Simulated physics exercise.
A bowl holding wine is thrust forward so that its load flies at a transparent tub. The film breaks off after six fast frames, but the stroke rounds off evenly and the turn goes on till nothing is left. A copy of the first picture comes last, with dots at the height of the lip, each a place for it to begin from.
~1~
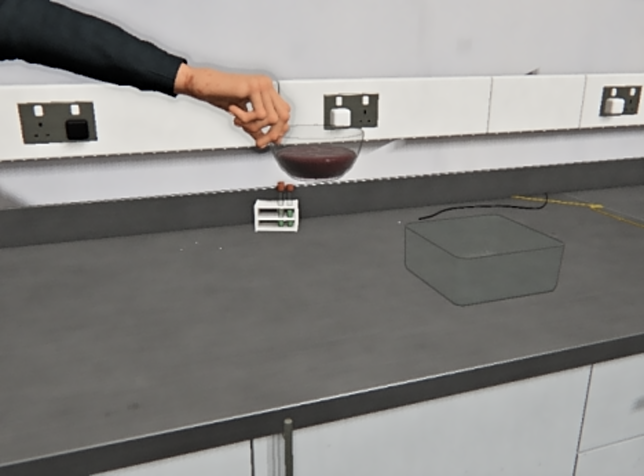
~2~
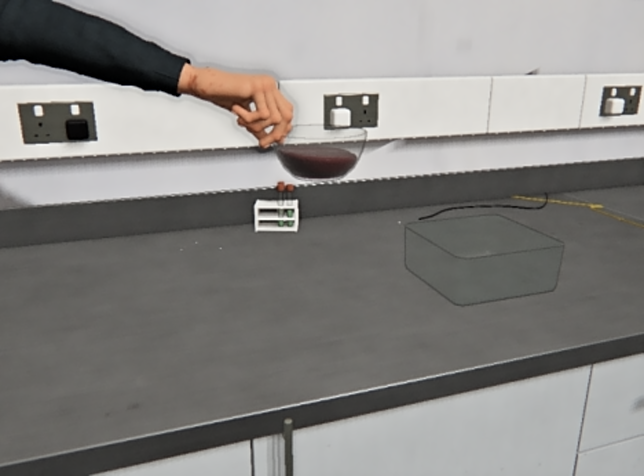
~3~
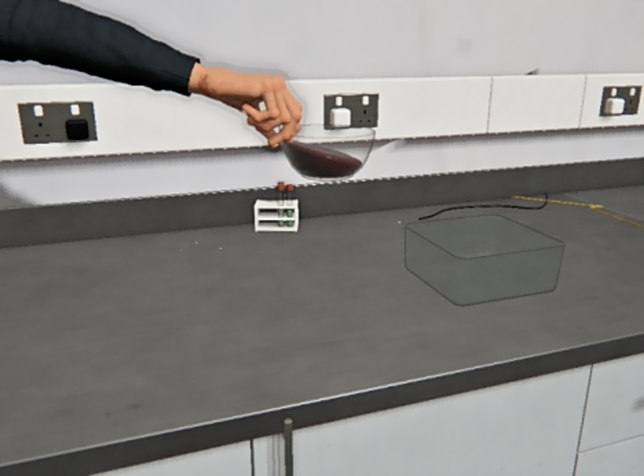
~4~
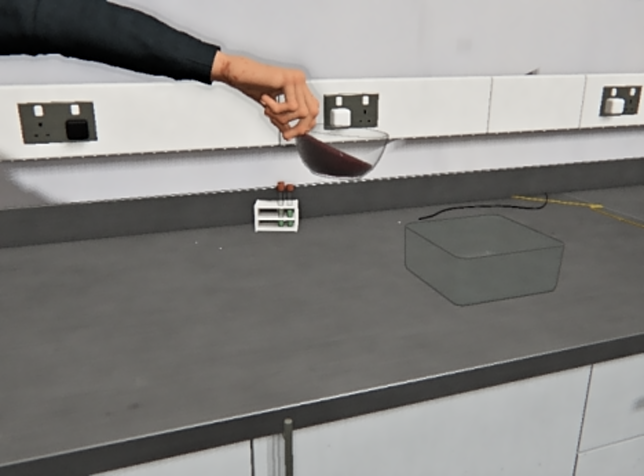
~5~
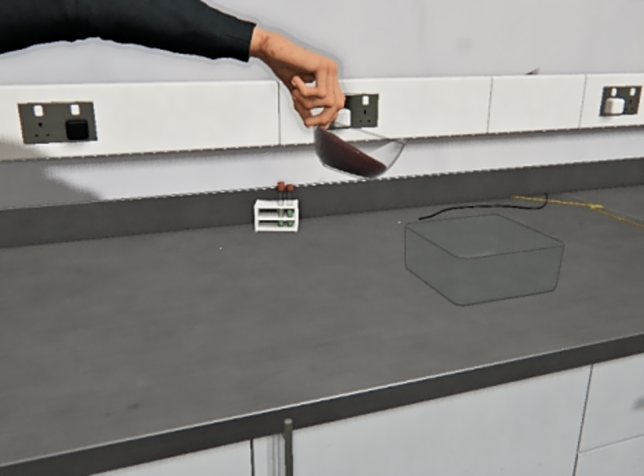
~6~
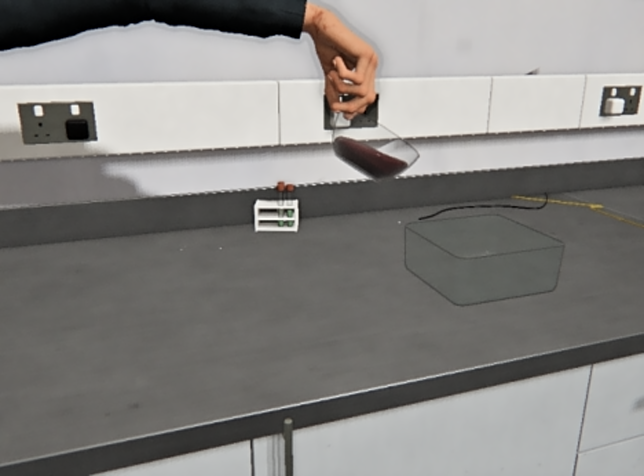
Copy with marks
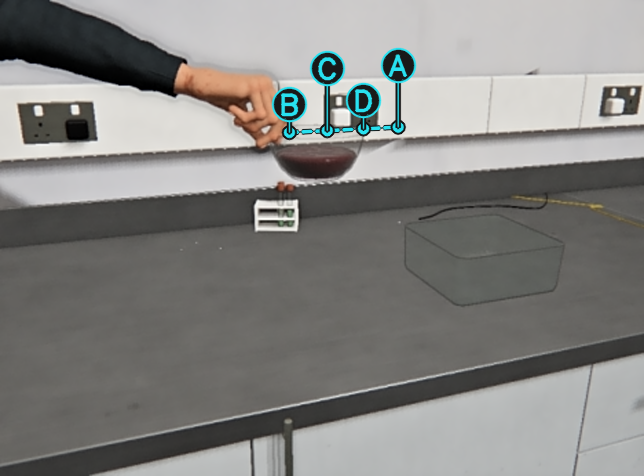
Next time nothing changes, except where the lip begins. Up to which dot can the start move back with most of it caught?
The limit is C.
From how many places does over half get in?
Three of the four.
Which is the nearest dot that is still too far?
B it is.
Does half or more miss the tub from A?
No.
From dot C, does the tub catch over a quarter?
Yes.
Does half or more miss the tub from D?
No, not at all.
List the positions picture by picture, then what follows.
Upright, lip at (359, 129); tub from (451, 306) to (553, 289); nothing has left yet, in the first picture.
Upright, lip at (362, 128); nothing has left yet, in the second picture.
Upright, lip at (370, 128); nothing has left yet, in the third picture.
Tipped about 6°, lip at (383, 132); nothing has left yet, in the fourth picture.
Tipped about 17°, lip at (399, 141); nothing has left yet, in the fifth picture.
Tipped about 34°, lip at (412, 154); nothing has left yet, in the sixth picture.
In cyan, A at (398, 127); B at (289, 132); C at (327, 130); D at (363, 128).
With A, about 78 % lands in the tub, 7 % falls short and 14 % goes beside or beyond.
With B, about 32 % lands in the tub, 58 % falls short and 9 % goes beside or beyond.
With C, about 66 % lands in the tub, 16 % falls short and 18 % goes beside or beyond.
With D, about 80 % lands in the tub, 8 % falls short and 12 % goes beside or beyond.
